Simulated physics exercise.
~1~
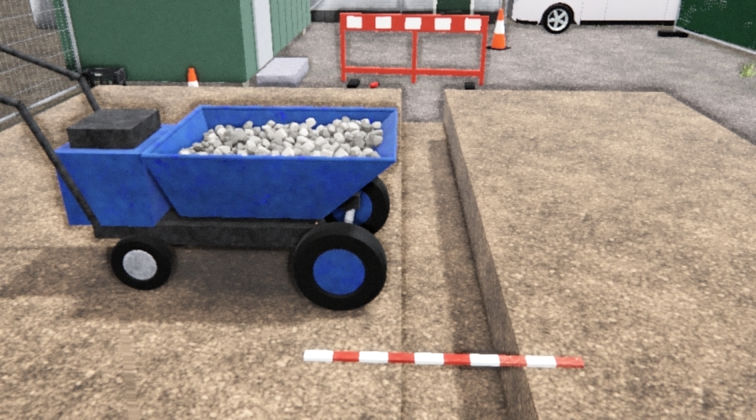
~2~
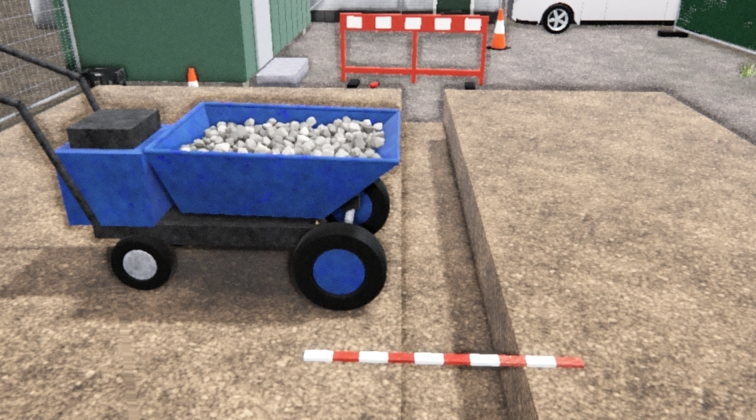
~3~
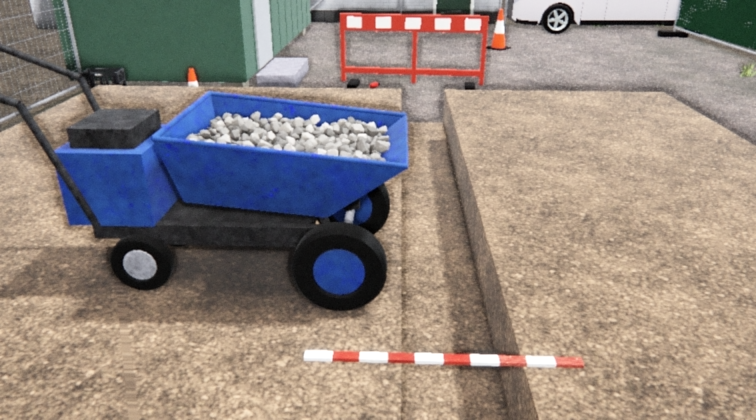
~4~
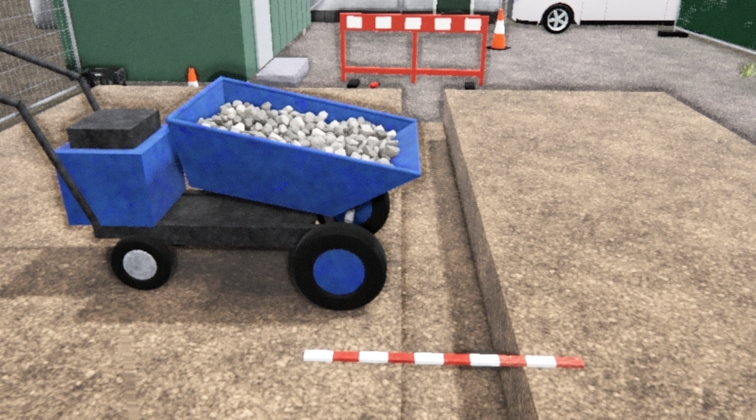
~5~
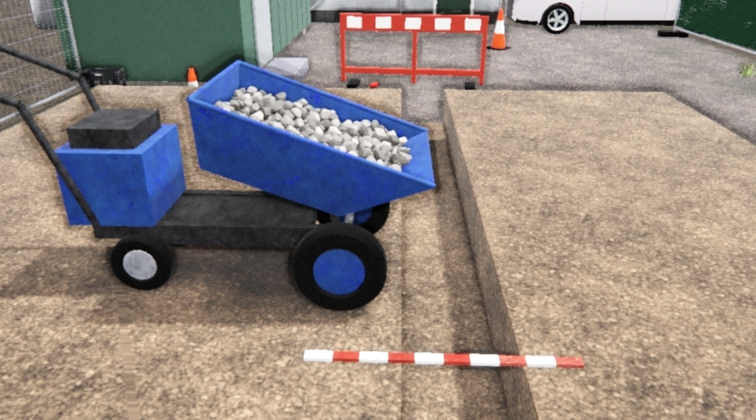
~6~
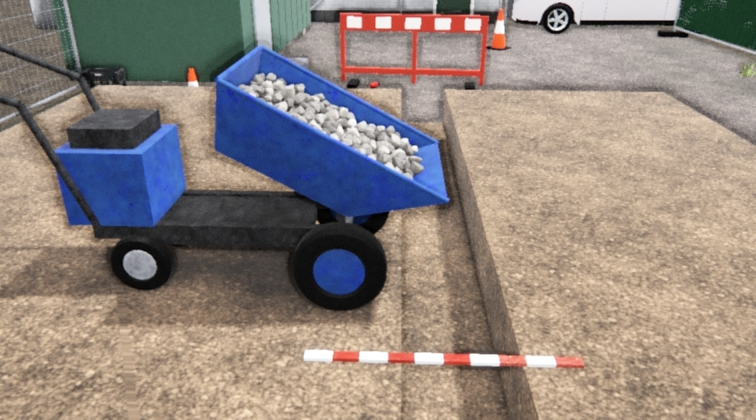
A blue barrow with black wheels, blue and pale hubs and a heaped load of grey and whitish stones stands at left on bare brown ground, seen from the side and slightly above by a still camera. A trench runs beside it, with a red-and-white pole lying across, and a barrier, cones and green structures behind. The tray tilts gently, then steadily, its rear rising and its front lip lowering rightward.
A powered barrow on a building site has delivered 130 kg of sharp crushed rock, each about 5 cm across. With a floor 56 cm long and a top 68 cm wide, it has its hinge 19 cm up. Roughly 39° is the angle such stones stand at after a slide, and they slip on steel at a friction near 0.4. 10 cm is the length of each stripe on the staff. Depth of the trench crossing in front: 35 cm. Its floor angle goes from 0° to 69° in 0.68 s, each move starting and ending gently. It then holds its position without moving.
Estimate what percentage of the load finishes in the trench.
Roughly 47 percent.
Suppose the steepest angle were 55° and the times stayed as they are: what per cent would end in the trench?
In that case around 30 percent.
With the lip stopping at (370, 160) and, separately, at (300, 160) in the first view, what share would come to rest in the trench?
The first start gives about 70 per cent, the second about 100.
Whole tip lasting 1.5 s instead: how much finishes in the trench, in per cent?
Something close to 70 per cent.
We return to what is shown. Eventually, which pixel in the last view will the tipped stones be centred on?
Look at roughly (508, 272).
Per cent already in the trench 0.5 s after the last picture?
I'd say near 15 per cent at that time.
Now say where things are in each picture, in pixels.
In the first frame, the tray is at 0°, its lip at (395, 160); the top of the load is at (342, 128).
In the second frame, the tray is at 2°, its lip at (398, 162); the top of the load is at (300, 129).
In the third frame, lip at (407, 167), floor tilted 6°, highest stones at (254, 126).
In the fourth frame, lip at (420, 175), floor tilted 12°, highest stones at (240, 113).
In the fifth frame, lip at (434, 187), floor tilted 20°, highest stones at (251, 99).
In the sixth frame, lip at (448, 201), floor tilted 28°, highest stones at (270, 85).
Then, 0.2 s after the last picture the floor is at 58°, 100 % in the tray; the foremost stones are at (453, 206).
Then, 0.5 s after the last picture the floor is at 69°, 75 % in the tray, 14 % in the trench, 10 % past the trench; the foremost stones are at (532, 280).
Then, 0.8 s after the last picture the floor is at 69°, 14 % in the tray, 31 % in the trench, 54 % past the trench; the foremost stones are at (667, 270).
Then, 2.8 s after the last picture the floor is at 69°, 0 % in the tray, 47 % in the trench, 53 % past the trench; the foremost stones are past the picture's edge.
